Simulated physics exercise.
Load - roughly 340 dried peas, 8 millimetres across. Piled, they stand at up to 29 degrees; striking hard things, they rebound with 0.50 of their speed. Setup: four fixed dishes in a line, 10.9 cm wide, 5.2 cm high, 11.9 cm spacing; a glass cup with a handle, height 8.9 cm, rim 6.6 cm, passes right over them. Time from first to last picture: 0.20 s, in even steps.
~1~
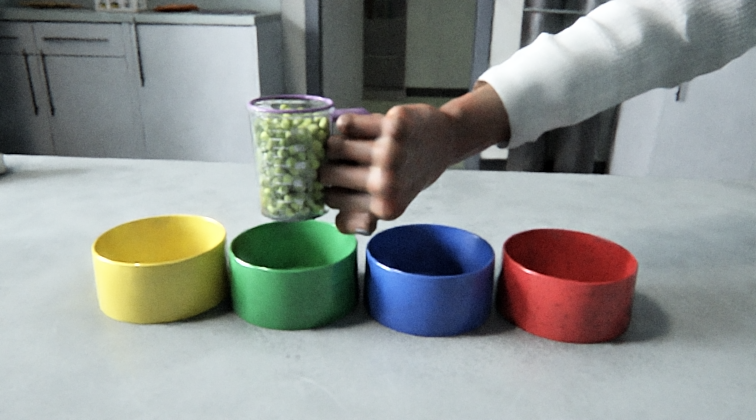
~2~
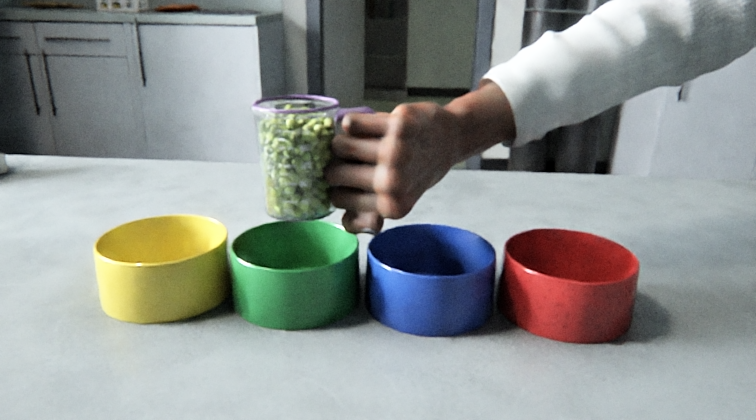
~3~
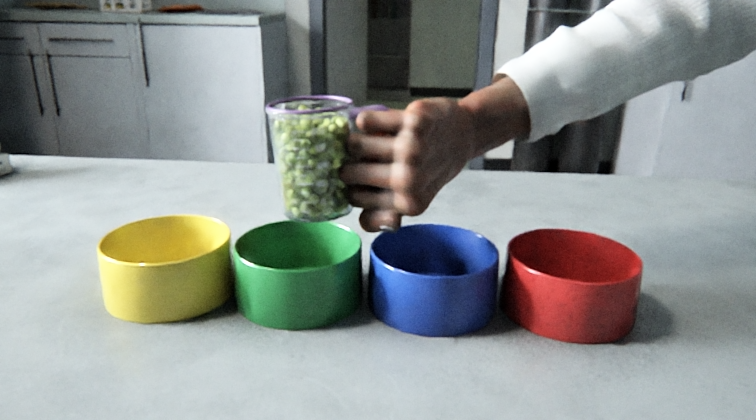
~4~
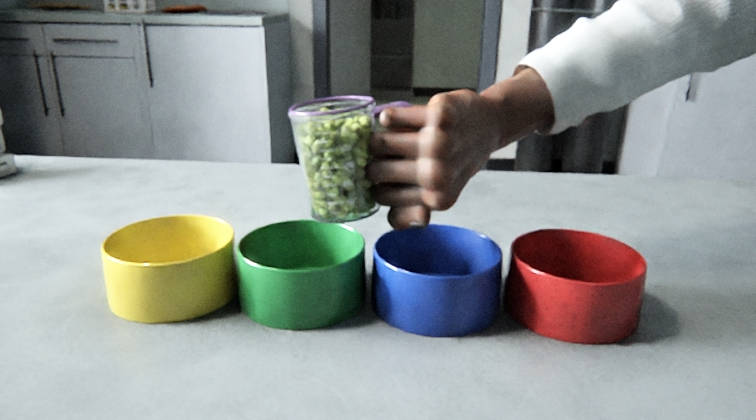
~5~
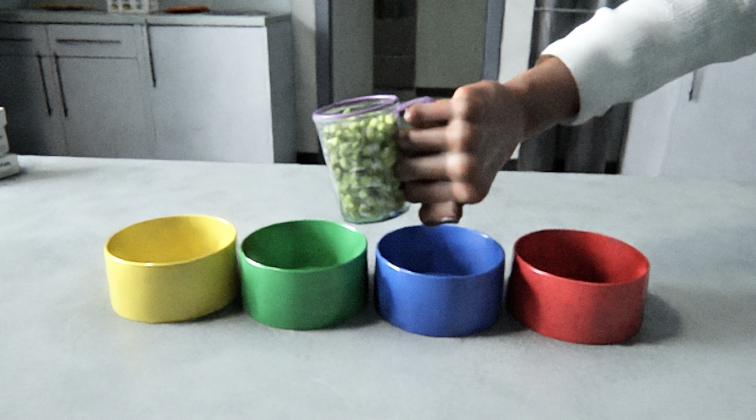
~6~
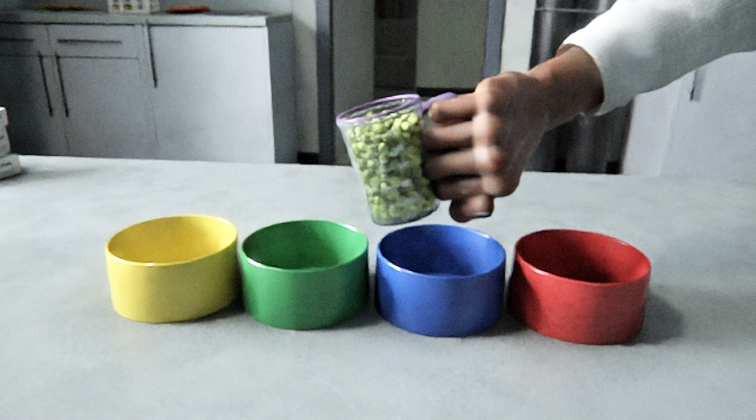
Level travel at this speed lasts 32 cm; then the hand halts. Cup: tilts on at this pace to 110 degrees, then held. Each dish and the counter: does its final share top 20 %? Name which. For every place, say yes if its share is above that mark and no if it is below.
Red: Yes, blue: No, green: No, yellow: No, counter: No.
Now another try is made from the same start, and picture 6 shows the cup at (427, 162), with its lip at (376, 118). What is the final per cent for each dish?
In the end red holds 100, blue holds 0, green holds 0, yellow holds 0.
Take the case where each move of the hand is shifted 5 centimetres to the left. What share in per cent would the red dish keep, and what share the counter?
Red 100, counter 0.
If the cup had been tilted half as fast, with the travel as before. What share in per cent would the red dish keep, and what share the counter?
Shares: Red at 100; counter at 0.
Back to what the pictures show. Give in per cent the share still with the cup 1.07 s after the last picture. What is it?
40 %.
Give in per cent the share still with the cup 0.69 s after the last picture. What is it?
Close to 95 % of the load.
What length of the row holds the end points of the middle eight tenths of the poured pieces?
Some 6 centimetres.
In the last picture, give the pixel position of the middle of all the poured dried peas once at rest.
After settling, the middle sits near (580, 289).
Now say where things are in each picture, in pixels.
In the first frame, cup at (293, 158), tilt 0 degrees, lip at (251, 103), moved 0.0 cm; middle of the pieces at (294, 165); yellow dish at (161, 238); green dish at (294, 243); blue dish at (430, 249); red dish at (568, 254).
In the second frame, cup at (299, 158), tilt 1 degrees, lip at (256, 103), moved 0.4 cm; middle of the pieces at (300, 165).
In the third frame, cup at (314, 158), tilt 3 degrees, lip at (270, 106), moved 1.4 cm; middle of the pieces at (316, 166).
In the fourth frame, cup at (339, 159), tilt 7 degrees, lip at (292, 109), moved 3.2 cm; middle of the pieces at (341, 167).
In the fifth frame, cup at (366, 160), tilt 11 degrees, lip at (316, 114), moved 5.2 cm; middle of the pieces at (369, 167).
In the sixth frame, cup at (393, 161), tilt 16 degrees, lip at (339, 119), moved 7.3 cm; middle of the pieces at (395, 168); yellow dish at (174, 238); green dish at (305, 243); blue dish at (441, 249); red dish at (580, 255).
Then, 0.41 s after the last picture, tilt 61 degrees; cup holds 100 %.
Then, 0.69 s after the last picture, tilt 92 degrees; cup holds 95 %.
Then, 1.07 s after the last picture, tilt 110 degrees; cup holds 40 %, red 60 %.
In the end, red 100 %, blue 0 %, green 0 %, yellow 0 %, counter 0 %.
